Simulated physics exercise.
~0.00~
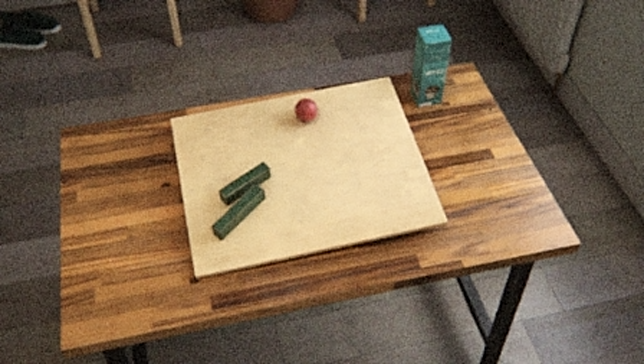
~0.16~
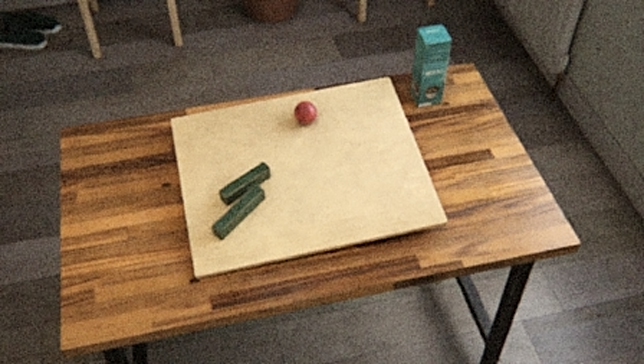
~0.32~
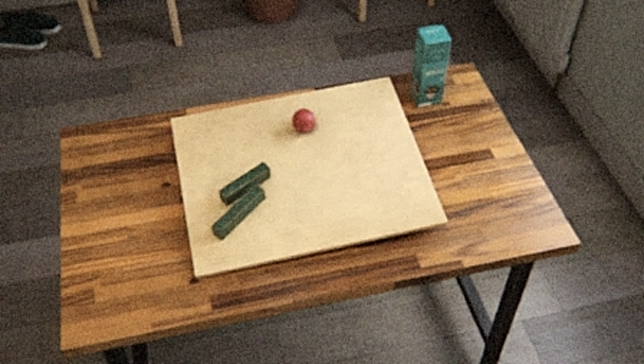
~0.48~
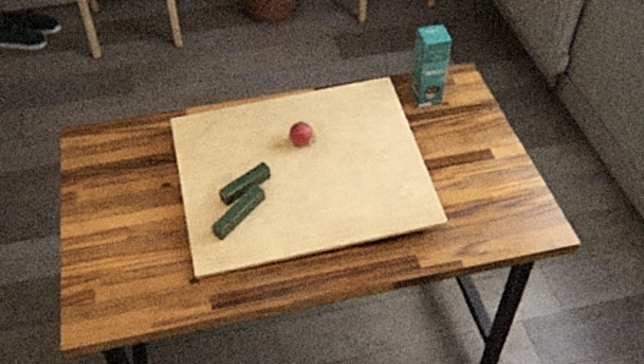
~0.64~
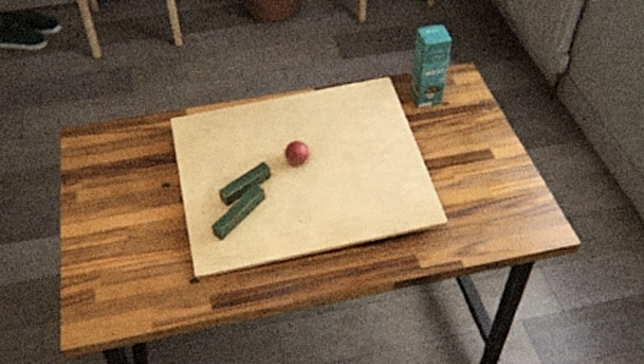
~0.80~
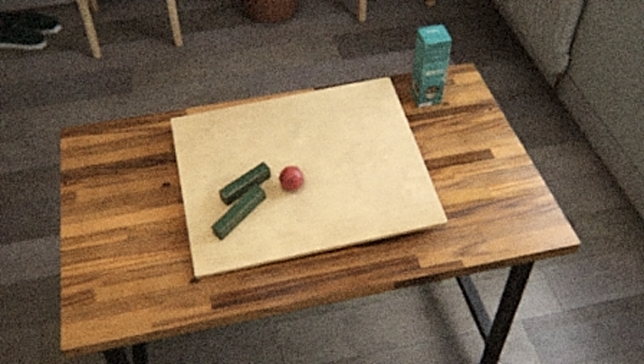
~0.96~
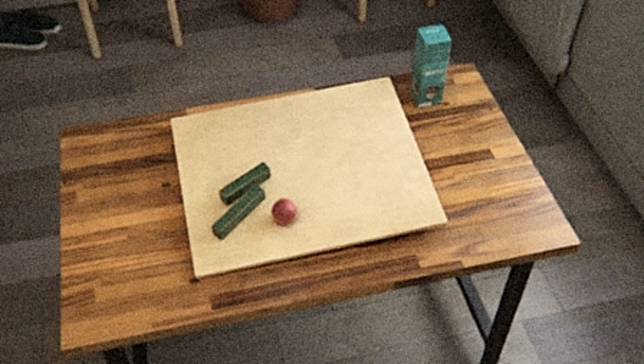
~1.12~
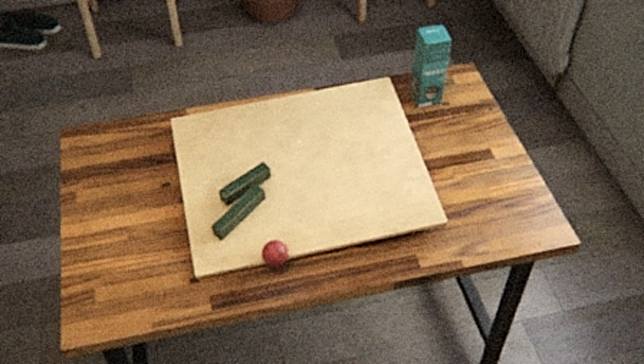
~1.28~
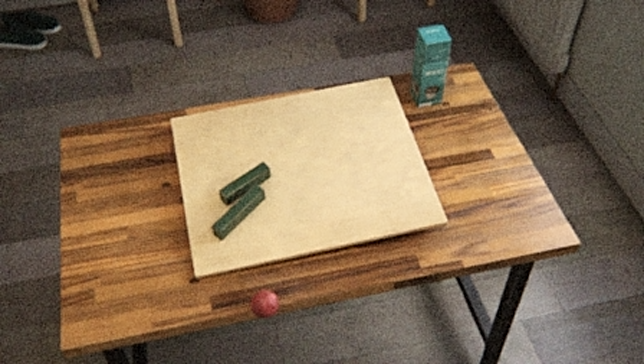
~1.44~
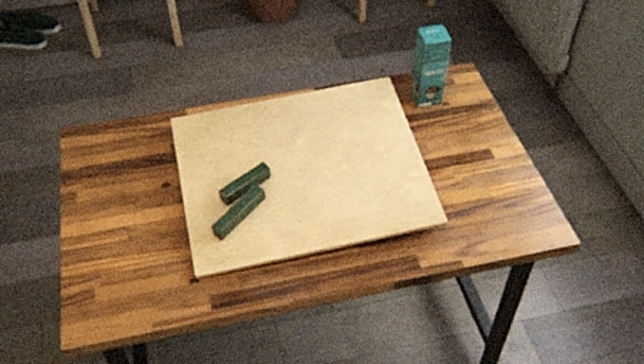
On a wooden table, a red ball rolled slowly, then faster, down a pale board, passing two dark green blocks before crossing the near edge and dropping out of sight, while the blocks and a turquoise carton stayed put.
